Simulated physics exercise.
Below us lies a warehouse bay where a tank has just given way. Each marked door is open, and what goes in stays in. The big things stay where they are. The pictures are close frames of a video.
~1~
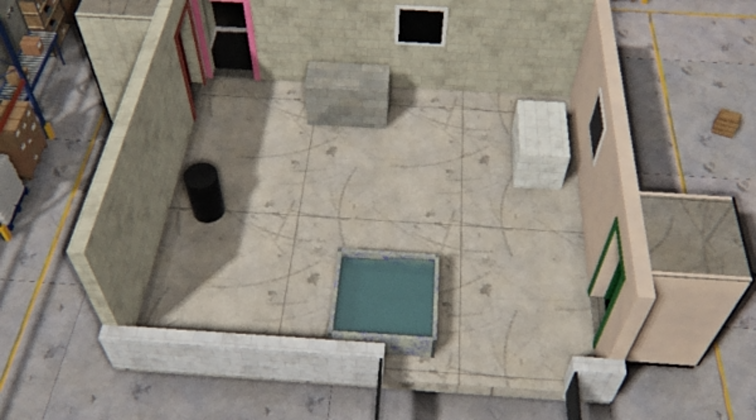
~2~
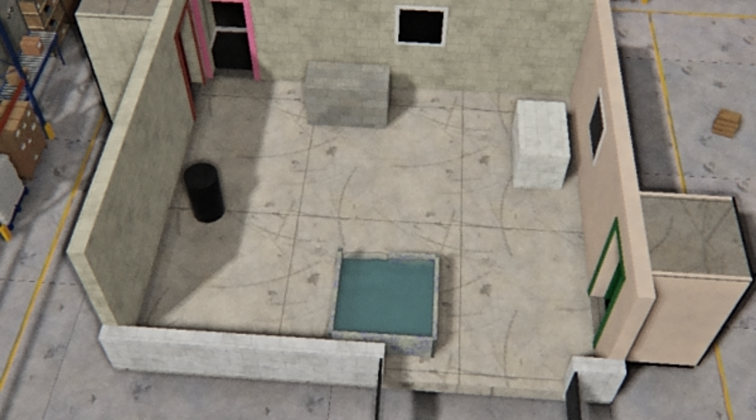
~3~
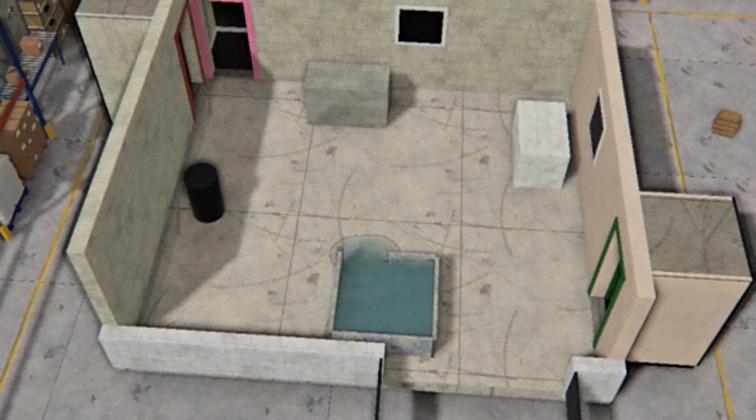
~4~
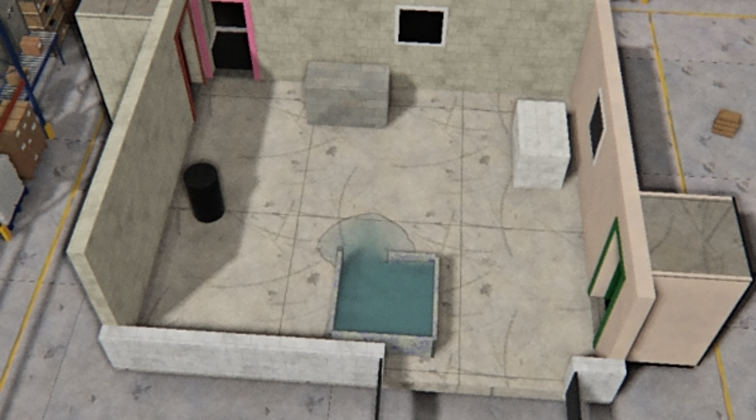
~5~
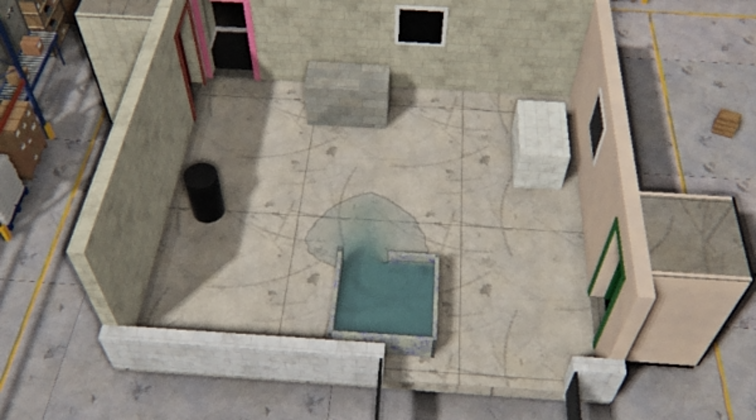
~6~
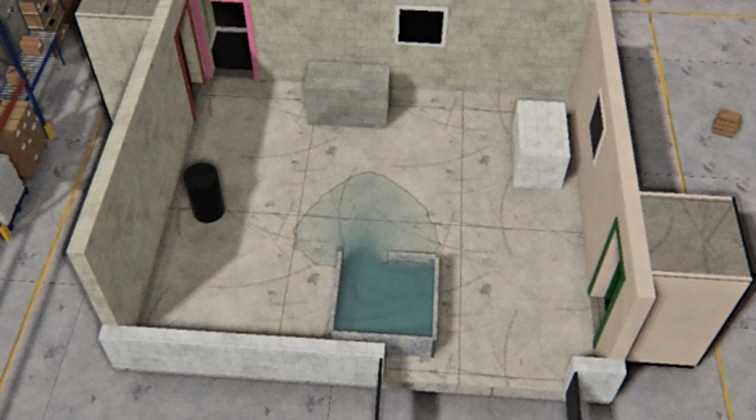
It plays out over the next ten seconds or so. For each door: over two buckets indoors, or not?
One by one: The green door stays under that; the red door stays under that; the pink door takes more than that.
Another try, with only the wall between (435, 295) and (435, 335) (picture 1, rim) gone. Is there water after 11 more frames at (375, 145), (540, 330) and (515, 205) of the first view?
One after the other: Clear, awash, not flooded.
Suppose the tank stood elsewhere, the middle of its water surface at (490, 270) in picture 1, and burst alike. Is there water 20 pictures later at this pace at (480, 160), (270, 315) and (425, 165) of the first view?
In that order: Wet, free of water, wet.
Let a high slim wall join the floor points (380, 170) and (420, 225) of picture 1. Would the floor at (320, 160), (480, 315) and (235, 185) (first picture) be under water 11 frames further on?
As listed: Wet, free of water, wet.
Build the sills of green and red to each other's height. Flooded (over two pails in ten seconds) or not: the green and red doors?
Green is under; red goes over.
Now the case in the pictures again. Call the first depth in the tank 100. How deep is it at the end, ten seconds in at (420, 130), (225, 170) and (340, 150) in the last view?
In turn 4, 8 and 8 in a hundred.
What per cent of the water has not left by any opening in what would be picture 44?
About 96 per cent.
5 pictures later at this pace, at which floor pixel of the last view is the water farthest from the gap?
Roughly at (391, 124).
A moment on, water covers 20 % of the floor; the green door not reached, the red door not reached, the pink door not reached.
Next, water covers 30 % of the floor; the green door not reached, the red door not reached, the pink door not reached.
Then, water covers 45 % of the floor; the green door not reached, the red door wet at the sill, nothing in, the pink door under two buckets in.
Later, water covers 50 % of the floor; the green door not reached, the red door wet at the sill, nothing in, the pink door over two buckets in.
In the end, water covers 60 % of the floor; the green door wet at the sill, nothing in, the red door wet at the sill, nothing in, the pink door over two buckets in.
